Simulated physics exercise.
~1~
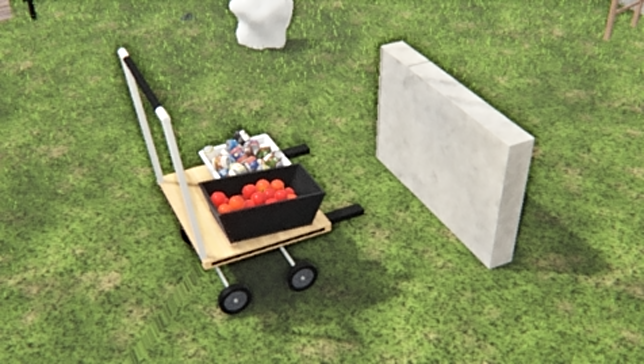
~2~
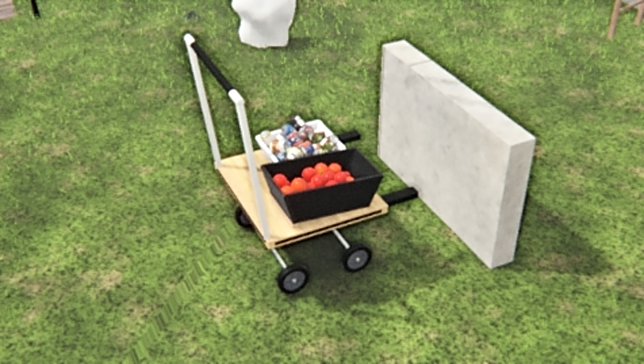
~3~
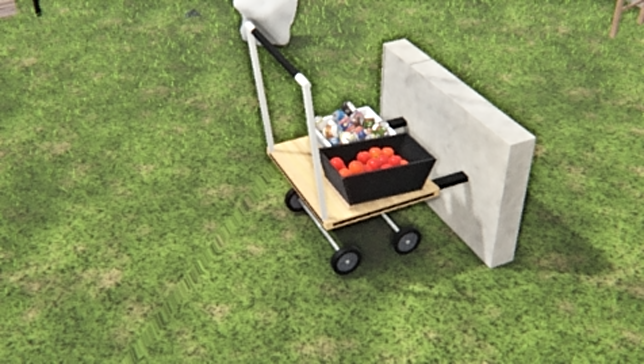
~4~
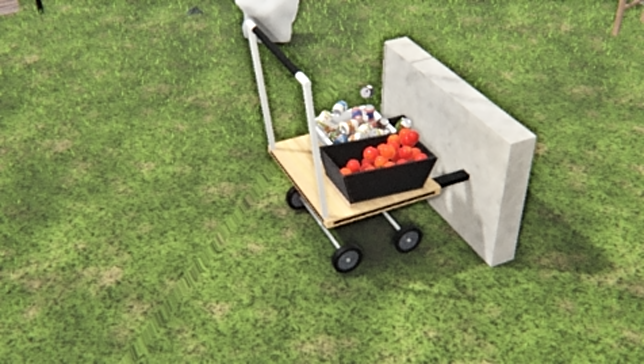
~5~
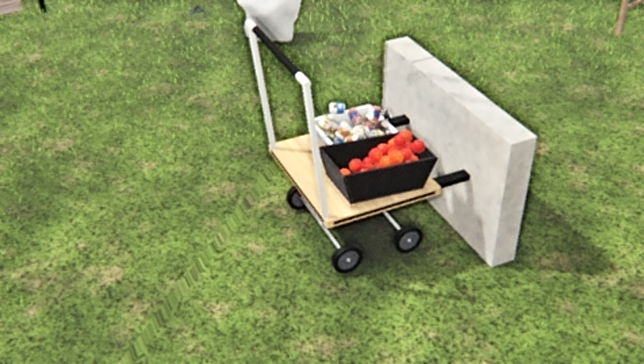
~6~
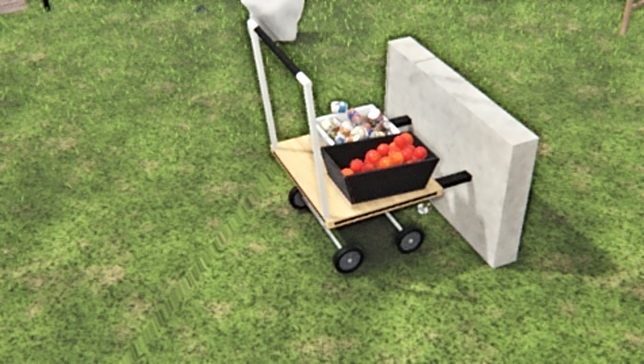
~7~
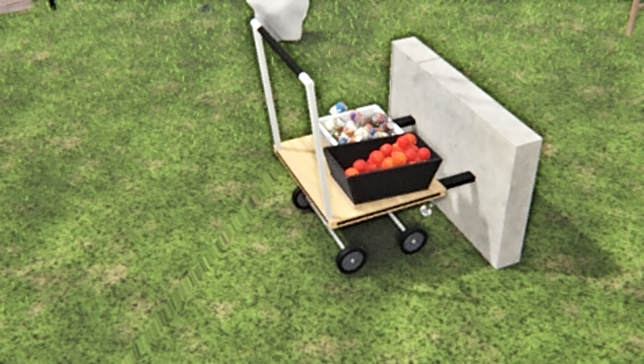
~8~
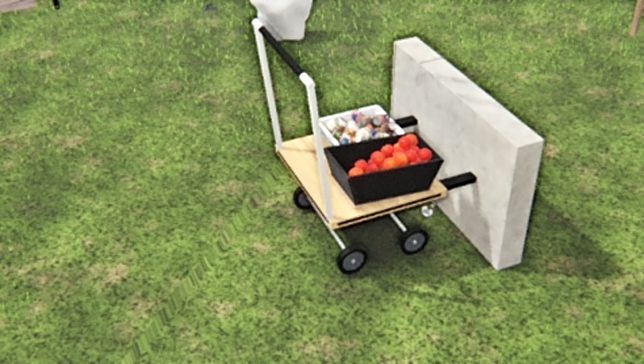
A trolley carrying a white crate of small cans and a black crate of tomatoes rolls right across grass and stops against a pale wall. The loads lurch toward the wall, a few cans spill out, and the trolley ends at rest with the tomatoes still in their crate.
